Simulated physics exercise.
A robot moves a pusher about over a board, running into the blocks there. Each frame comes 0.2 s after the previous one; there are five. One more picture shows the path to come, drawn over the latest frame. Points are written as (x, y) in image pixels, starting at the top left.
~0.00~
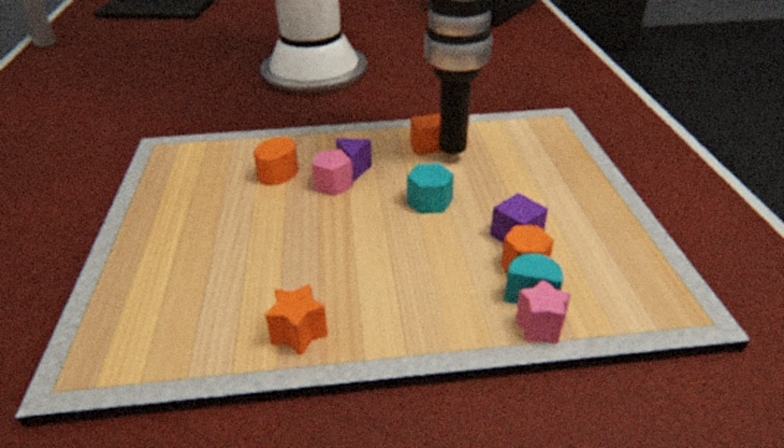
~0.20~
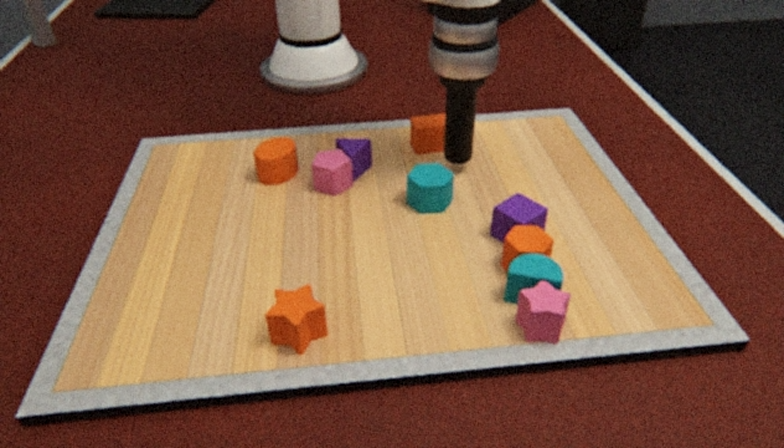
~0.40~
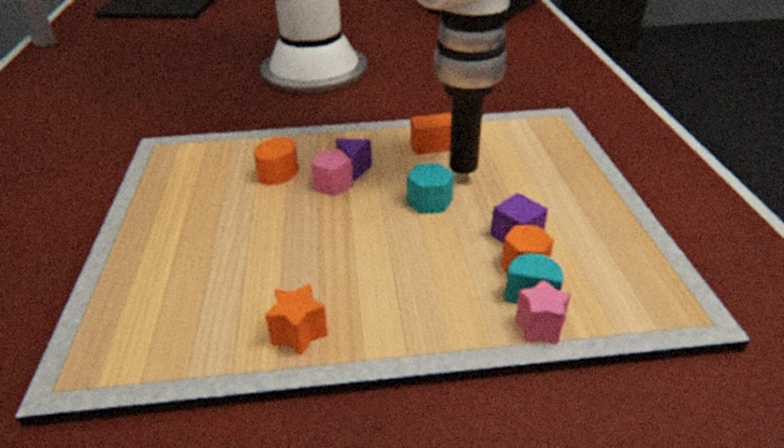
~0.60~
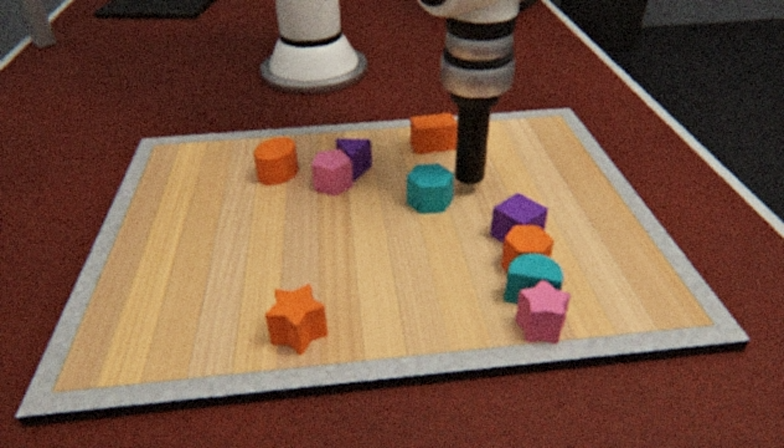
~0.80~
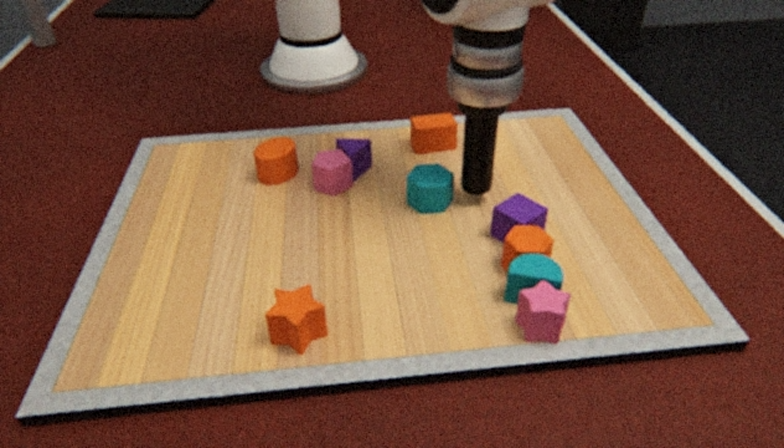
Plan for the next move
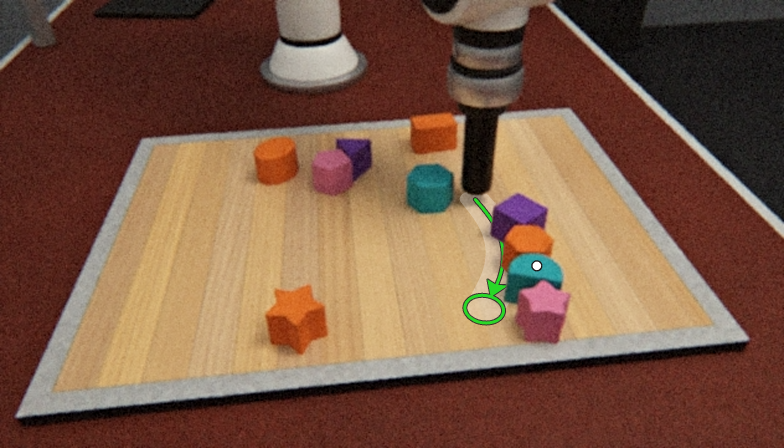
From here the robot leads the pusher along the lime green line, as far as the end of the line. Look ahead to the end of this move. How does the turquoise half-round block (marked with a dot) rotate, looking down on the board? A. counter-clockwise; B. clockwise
Answer: B.
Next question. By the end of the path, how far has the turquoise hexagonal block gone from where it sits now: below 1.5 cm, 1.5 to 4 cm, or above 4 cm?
Under 1.5 cm.
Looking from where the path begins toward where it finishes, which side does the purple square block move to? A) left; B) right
My pick is A.
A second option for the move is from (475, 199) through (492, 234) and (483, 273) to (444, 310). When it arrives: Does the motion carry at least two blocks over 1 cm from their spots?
No, I don't think so.
Drawn move, from (475, 199) over (497, 230) and (502, 268) to (484, 309); the dot is on the turquoise half-round block.
What follows on the original path. One third of the way, pusher at (499, 219); purple square block at (536, 214), turned 25° anticlockwise; orange hexagonal block at (534, 241), turned 15° clockwise; turquoise half-round block at (537, 269).
Two thirds of the way, pusher at (503, 256); purple square block at (547, 217), turned 35° anticlockwise; orange hexagonal block at (547, 248); turquoise half-round block at (546, 277), turned 20° clockwise; pink star-shaped block at (547, 308).
At the end, pusher at (485, 296); turquoise hexagonal block still; purple square block at (547, 217), turned 35° anticlockwise; orange hexagonal block at (548, 248); turquoise half-round block at (547, 278), turned 20° clockwise; pink star-shaped block at (546, 308).
